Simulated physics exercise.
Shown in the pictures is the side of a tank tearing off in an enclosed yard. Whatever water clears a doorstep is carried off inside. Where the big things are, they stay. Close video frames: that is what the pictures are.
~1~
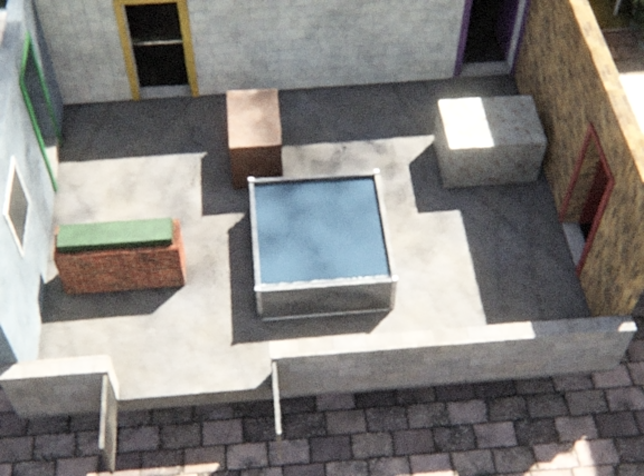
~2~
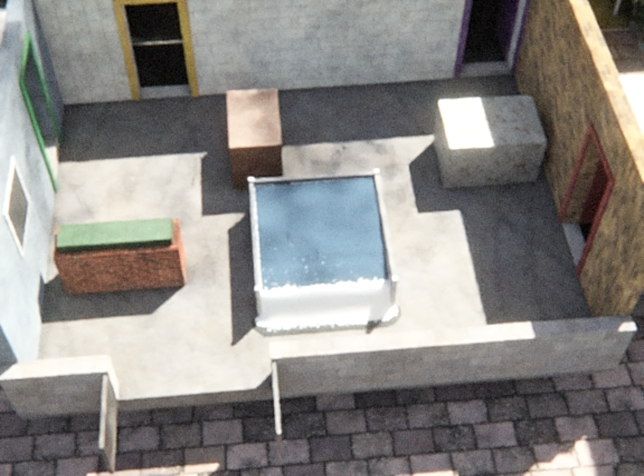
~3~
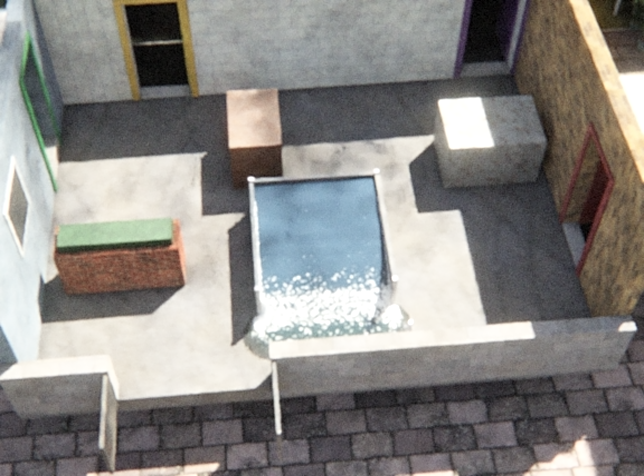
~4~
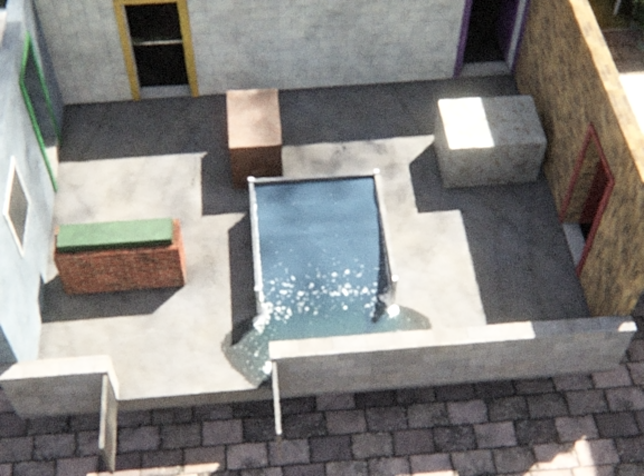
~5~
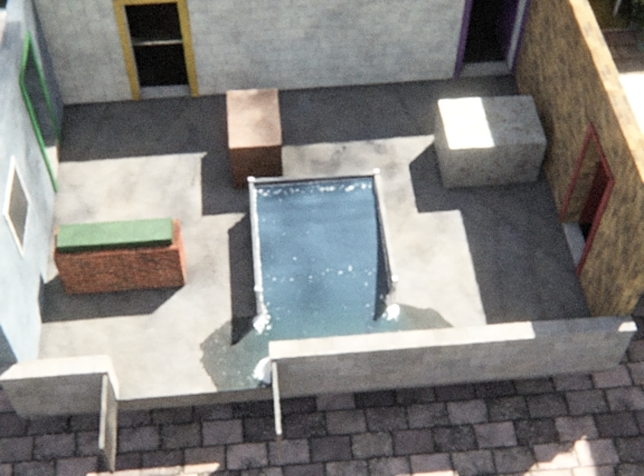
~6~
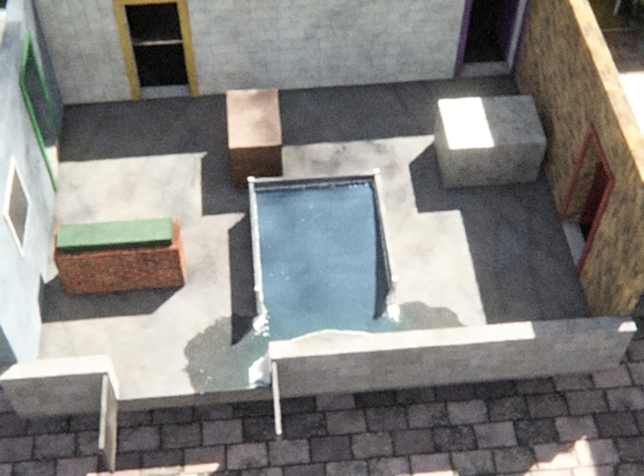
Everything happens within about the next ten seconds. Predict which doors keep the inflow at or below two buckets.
In the end I expect the yellow door to stay within two buckets, I expect the purple door to stay within two buckets, I expect the green door to stay within two buckets, I expect the red door to go over the limit.
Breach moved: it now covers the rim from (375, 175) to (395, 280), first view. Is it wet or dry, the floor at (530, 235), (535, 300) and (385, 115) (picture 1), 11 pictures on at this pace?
Taking the points in order: Swamped, swamped and swamped.
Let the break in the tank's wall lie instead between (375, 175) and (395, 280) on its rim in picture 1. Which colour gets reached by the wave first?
That's the door marked red.
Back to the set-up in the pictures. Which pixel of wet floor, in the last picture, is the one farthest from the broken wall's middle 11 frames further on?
The front tops out at about (35, 391).
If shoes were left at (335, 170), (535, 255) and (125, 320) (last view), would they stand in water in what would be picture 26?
Result, in the order given: Not wetted / wetted / wetted.
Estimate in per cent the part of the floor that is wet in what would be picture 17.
Close to 30 percent, by my reckoning.
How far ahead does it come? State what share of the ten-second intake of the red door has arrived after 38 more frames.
Around 85 percent.
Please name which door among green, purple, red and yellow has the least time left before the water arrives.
I'd go with the red one.
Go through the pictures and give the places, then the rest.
In the first picture, still water in the open tank at (320, 231).
In the second picture, the front is at (256, 321), out from the gap at (326, 303).
In the third picture, the front is at (253, 343), out from the gap at (326, 304).
In the fourth picture, water pours out at (326, 305) and has run to a hidden place.
In the fifth picture, the front is at a hidden place, out from the gap at (326, 305).
In the sixth picture, the front is at a hidden place, out from the gap at (326, 305).
A moment on, water covers 15 % of the floor; the yellow door not reached, the purple door not reached, the green door not reached, the red door not reached.
Next, water covers 30 % of the floor; the yellow door not reached, the purple door not reached, the green door not reached, the red door wet at the sill, nothing in.
Then, water covers 35 % of the floor; the yellow door not reached, the purple door not reached, the green door not reached, the red door over two buckets in.
Later, water covers 60 % of the floor; the yellow door not reached, the purple door wet at the sill, nothing in, the green door wet at the sill, nothing in, the red door over two buckets in.
In the end, water covers 80 % of the floor; the yellow door wet at the sill, nothing in, the purple door wet at the sill, nothing in, the green door wet at the sill, nothing in, the red door far over two buckets in.
